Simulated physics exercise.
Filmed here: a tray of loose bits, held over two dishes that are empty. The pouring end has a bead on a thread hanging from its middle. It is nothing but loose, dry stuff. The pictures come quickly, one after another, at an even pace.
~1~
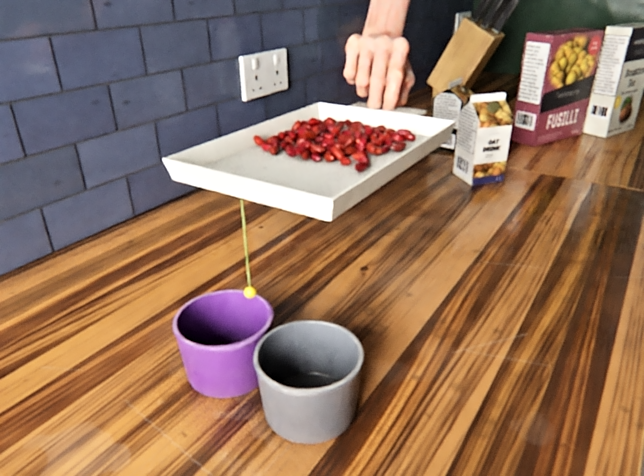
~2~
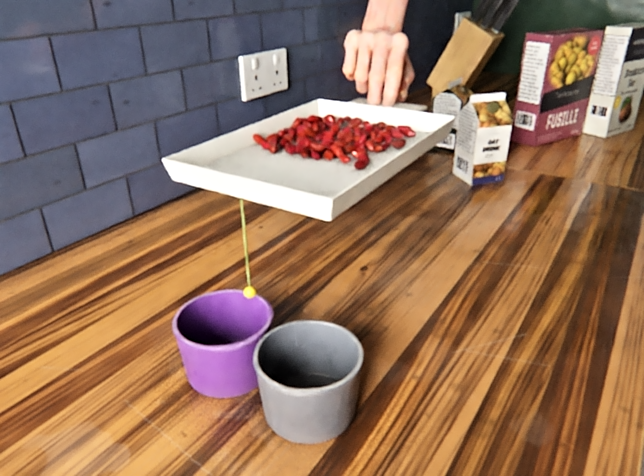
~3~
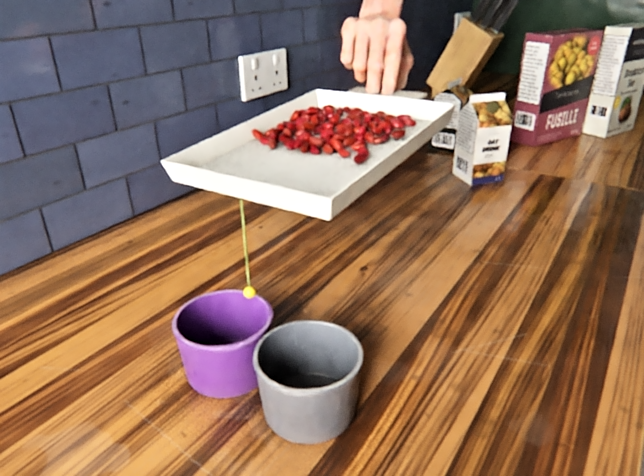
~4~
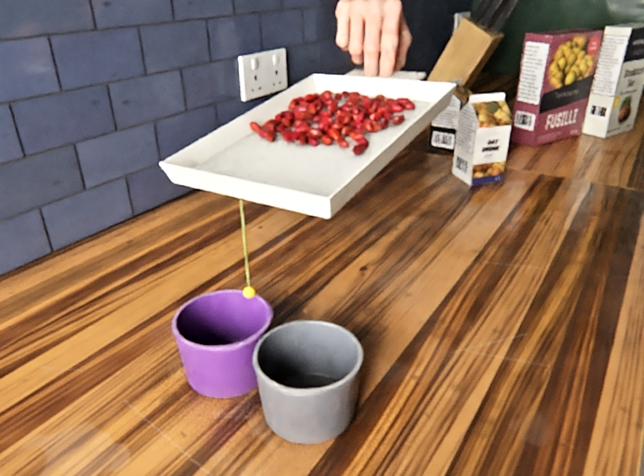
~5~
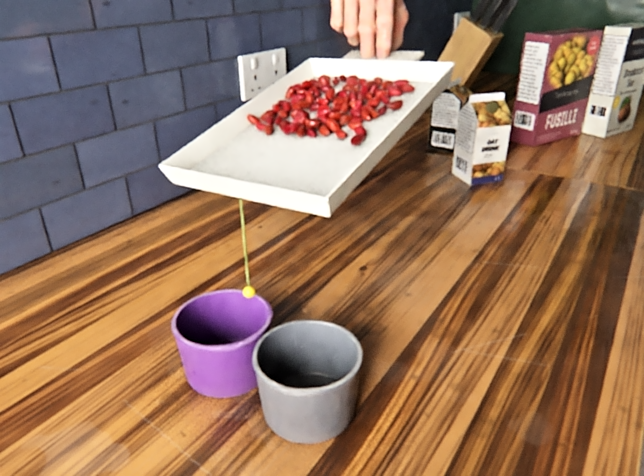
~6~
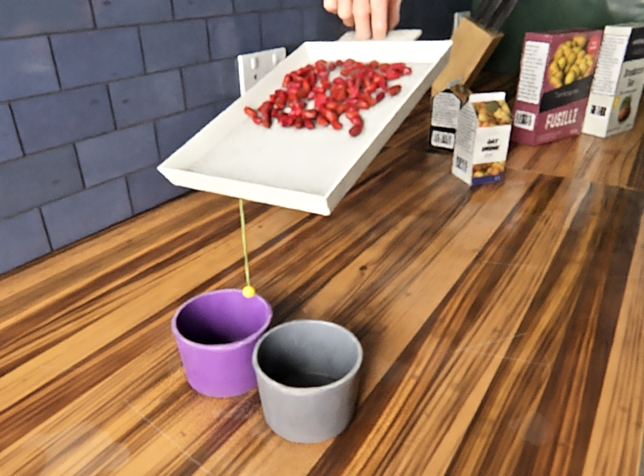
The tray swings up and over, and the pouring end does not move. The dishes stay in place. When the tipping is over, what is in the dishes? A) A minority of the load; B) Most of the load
A.
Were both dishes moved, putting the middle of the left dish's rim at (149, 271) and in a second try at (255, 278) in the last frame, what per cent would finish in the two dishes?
About 40 per cent first, then about 0 per cent.
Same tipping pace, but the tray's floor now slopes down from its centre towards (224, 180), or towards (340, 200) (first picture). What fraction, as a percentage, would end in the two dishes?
Lab note: Try one about 20 %, try two 60 %.
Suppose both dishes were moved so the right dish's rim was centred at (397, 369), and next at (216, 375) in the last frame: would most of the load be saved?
So that's a lesser portion the first time round, a lesser portion the second.
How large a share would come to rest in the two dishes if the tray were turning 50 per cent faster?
Some 20 per cent.
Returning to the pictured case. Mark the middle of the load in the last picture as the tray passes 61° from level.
The load is centred around (206, 169).
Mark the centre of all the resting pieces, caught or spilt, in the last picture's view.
Near (188, 372), more or less.
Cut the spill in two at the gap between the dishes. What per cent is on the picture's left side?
That comes to about 90 per cent of the pieces.
Soon after the last picture, tray tipped steeply; nearly all on the tray; a small part in the air.
A little later, tray tipped right over; about half on the tray; a small part in the left dish; about a third outside both; a stray few in the air.
Later still, tray tipped past a quarter turn; a stray few in the right dish; about a third in the left dish; about two thirds outside both.
At rest, tray tipped past a quarter turn; a stray few in the right dish; about a third in the left dish; about two thirds outside both.
